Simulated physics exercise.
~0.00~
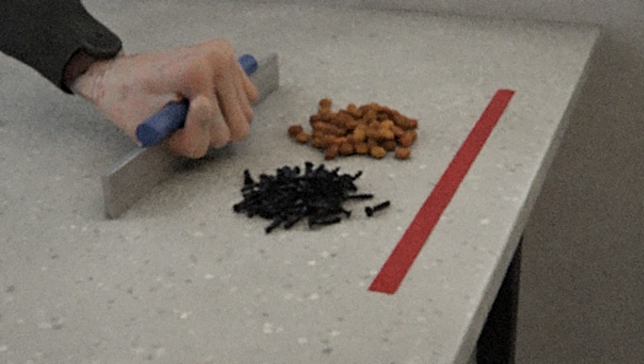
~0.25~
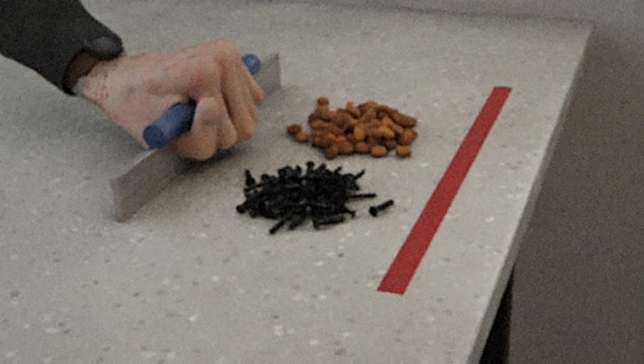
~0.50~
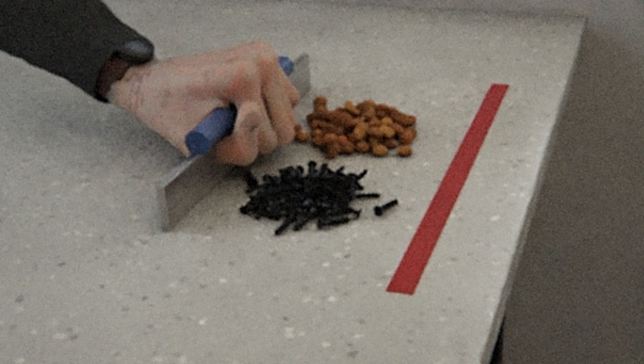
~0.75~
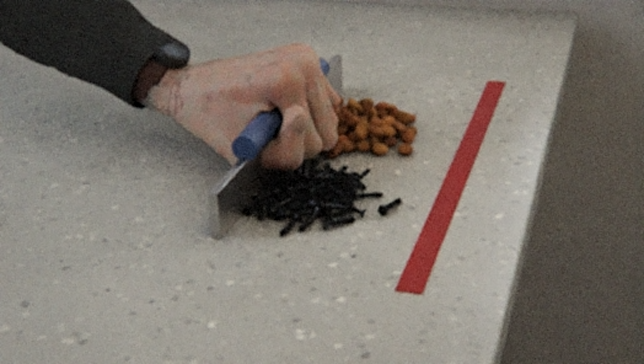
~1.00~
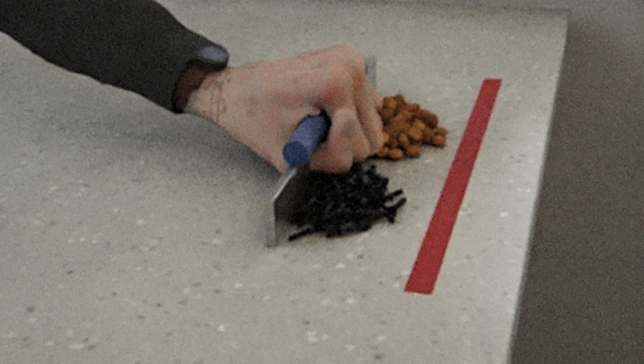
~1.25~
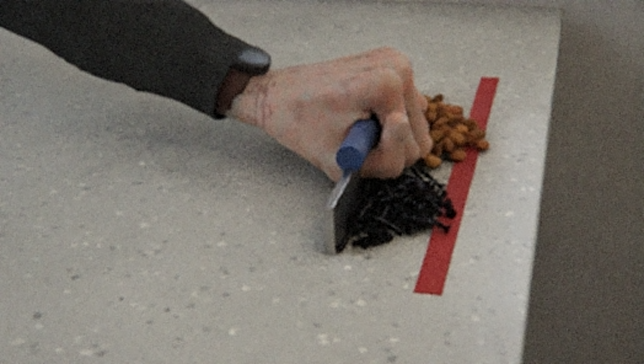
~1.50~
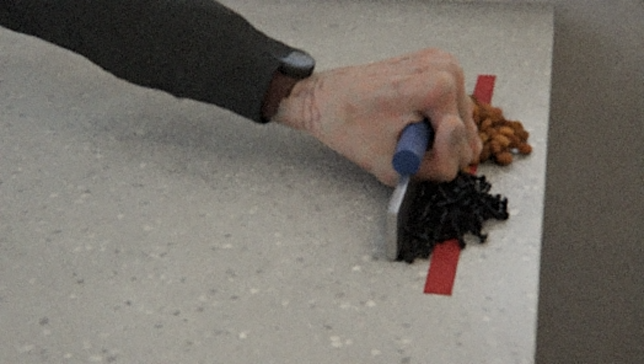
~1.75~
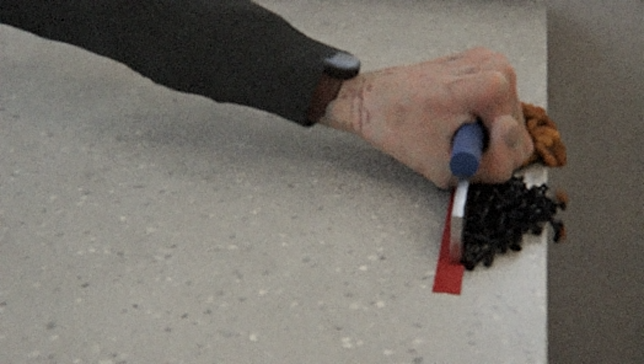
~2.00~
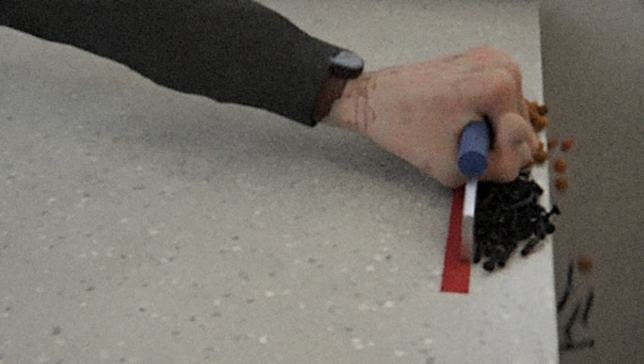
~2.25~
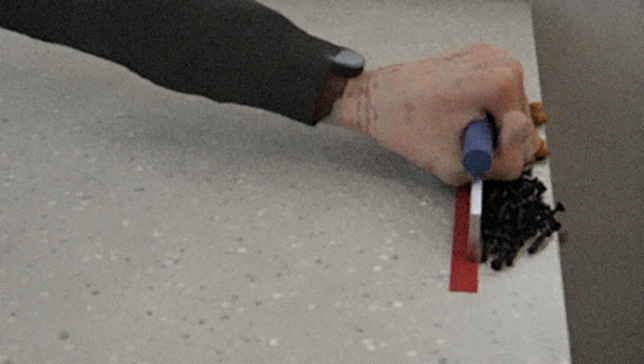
A hand scrapes black screws and brown nuggets rightward, stops at red tape, and some fall.
